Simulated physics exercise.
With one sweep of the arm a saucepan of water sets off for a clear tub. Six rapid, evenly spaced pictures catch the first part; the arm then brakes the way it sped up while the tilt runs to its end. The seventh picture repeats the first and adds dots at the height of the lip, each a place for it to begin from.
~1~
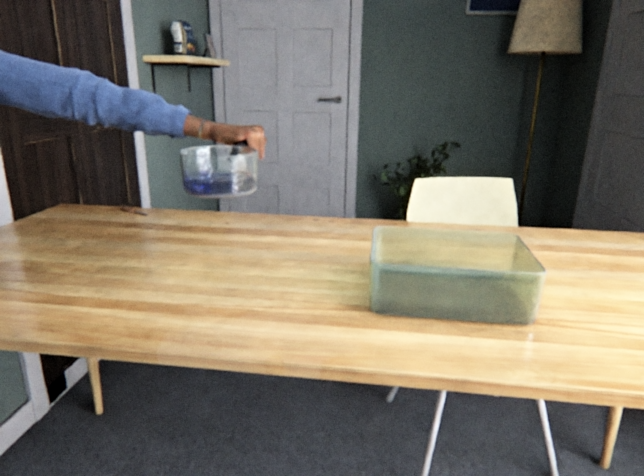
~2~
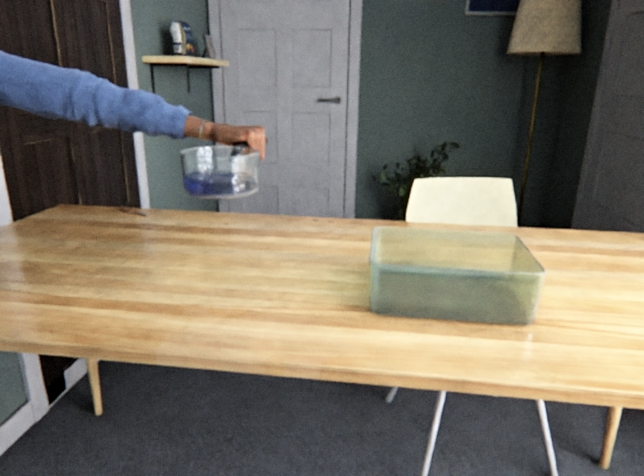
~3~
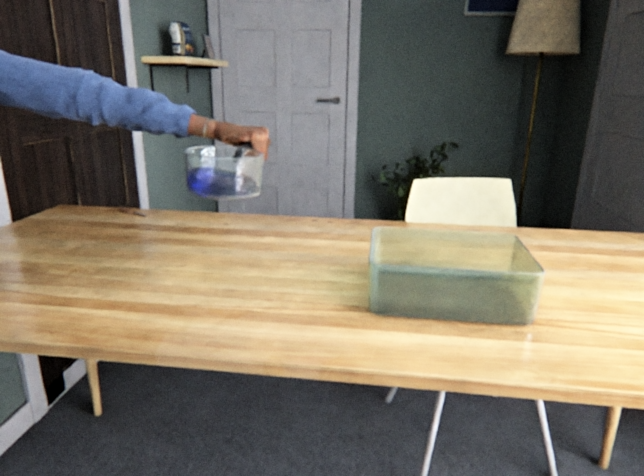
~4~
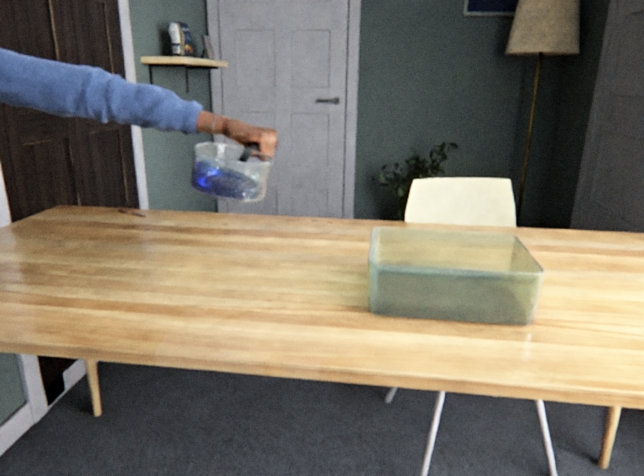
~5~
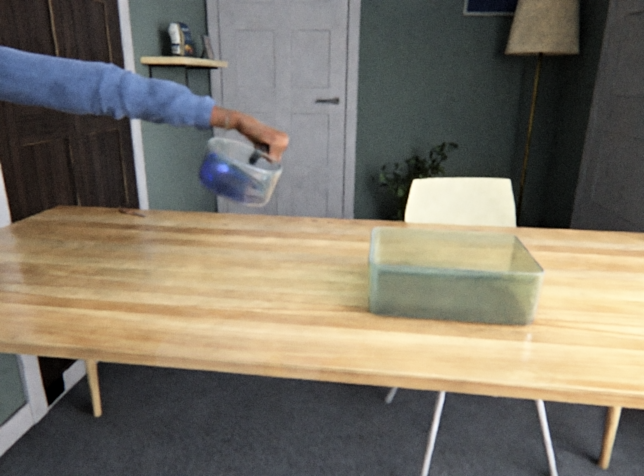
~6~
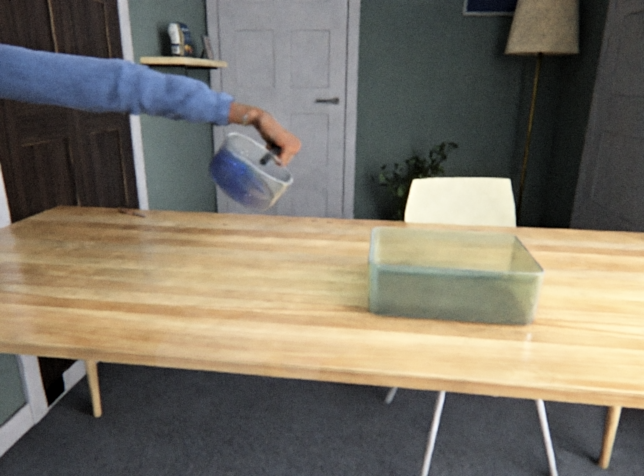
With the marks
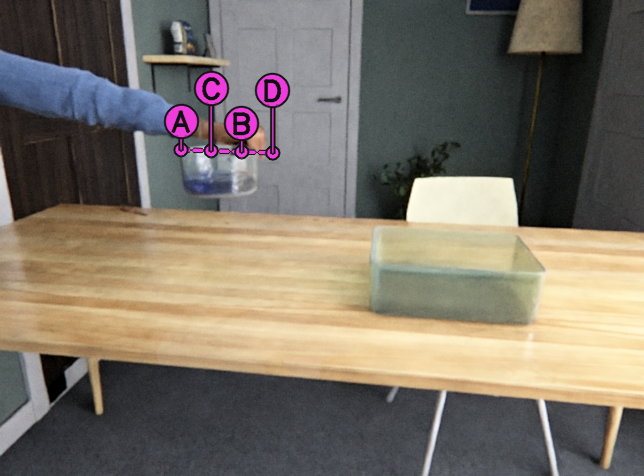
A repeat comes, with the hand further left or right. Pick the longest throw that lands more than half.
Take D.
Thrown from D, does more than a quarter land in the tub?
Yes, clearly.
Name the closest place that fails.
Place B.
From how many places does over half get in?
One of them.
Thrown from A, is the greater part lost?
Yes, it does.
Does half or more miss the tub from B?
Yes, it does.
On the marked copy, A at (181, 149); B at (241, 151); C at (211, 150); D at (272, 152).
If A is chosen, about 0 % lands in the tub, 100 % falls short.
If B is chosen, about 21 % lands in the tub, 76 % falls short and 4 % goes beside or beyond.
If C is chosen, about 0 % lands in the tub, 96 % falls short and 4 % goes beside or beyond.
If D is chosen, about 75 % lands in the tub, 13 % falls short and 12 % goes beside or beyond.
